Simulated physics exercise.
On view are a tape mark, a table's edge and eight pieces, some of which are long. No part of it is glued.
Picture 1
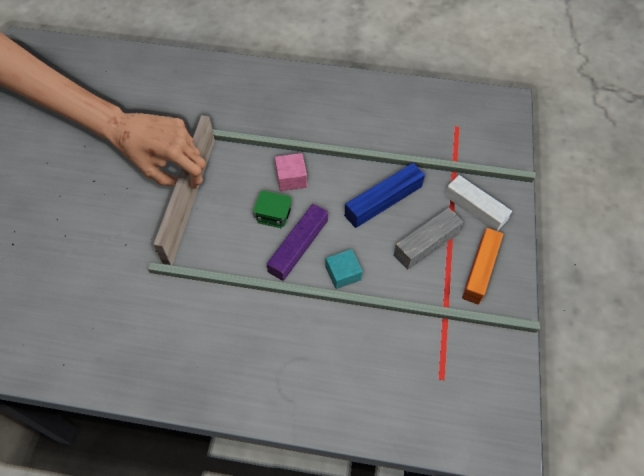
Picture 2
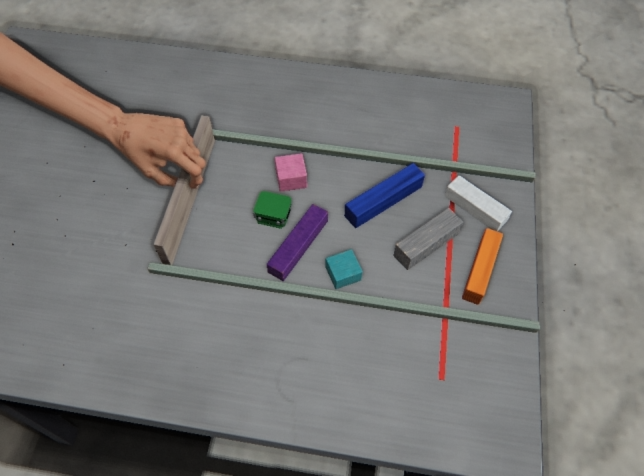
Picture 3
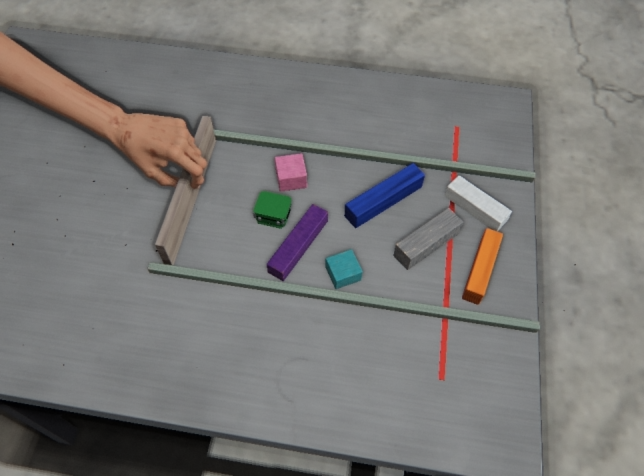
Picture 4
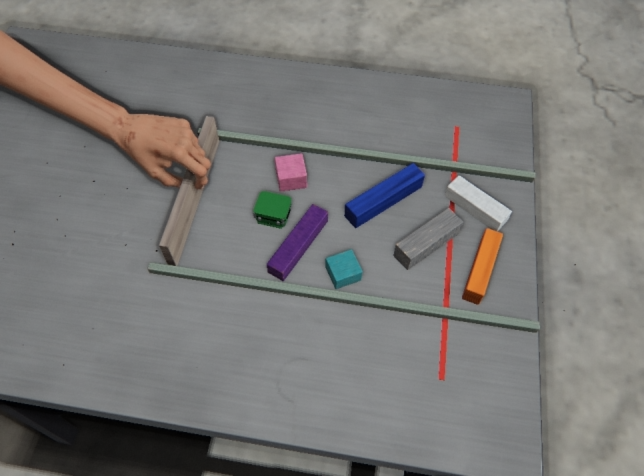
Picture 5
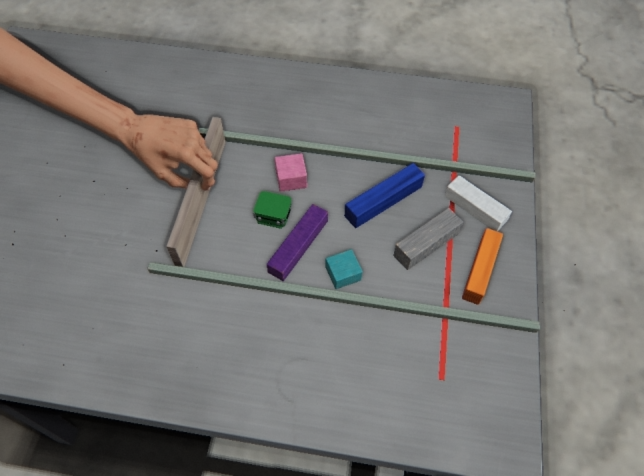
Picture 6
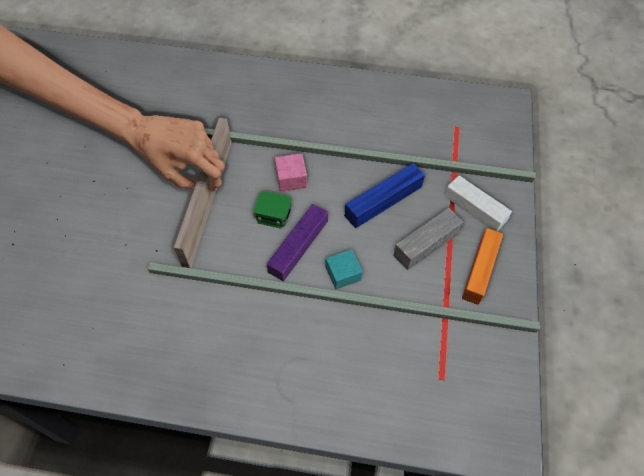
The video shows a hand holding a wooden board upright between two green rails on a grey table, then sliding it slightly right, while the coloured blocks and bars near a red tape line stay still.
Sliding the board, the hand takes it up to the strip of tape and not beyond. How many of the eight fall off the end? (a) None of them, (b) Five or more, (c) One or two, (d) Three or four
Option c: One or two.
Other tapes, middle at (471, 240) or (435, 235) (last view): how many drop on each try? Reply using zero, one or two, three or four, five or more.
Falls: Either one or two, then none at all.
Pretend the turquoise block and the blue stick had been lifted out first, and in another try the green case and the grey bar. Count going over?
The first count is 0 and the second is 0.
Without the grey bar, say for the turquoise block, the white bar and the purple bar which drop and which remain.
I'd say the turquoise block stays where it is, the white bar ends up down, and the purple bar stays where it is.
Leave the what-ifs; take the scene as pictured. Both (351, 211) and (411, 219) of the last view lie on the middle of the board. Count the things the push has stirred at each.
So 5, and at the other place 8.
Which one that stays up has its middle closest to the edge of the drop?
Going by centres, it is the orange stick.
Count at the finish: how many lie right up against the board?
At rest, 3 are in contact.
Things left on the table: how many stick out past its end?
It's 3.
Soon after, none off yet; orange stick at rest near (483, 266); white bar at rest near (477, 203); grey bar at rest near (428, 239).
In the end, the number that fall off is one or two; gone, white bar.
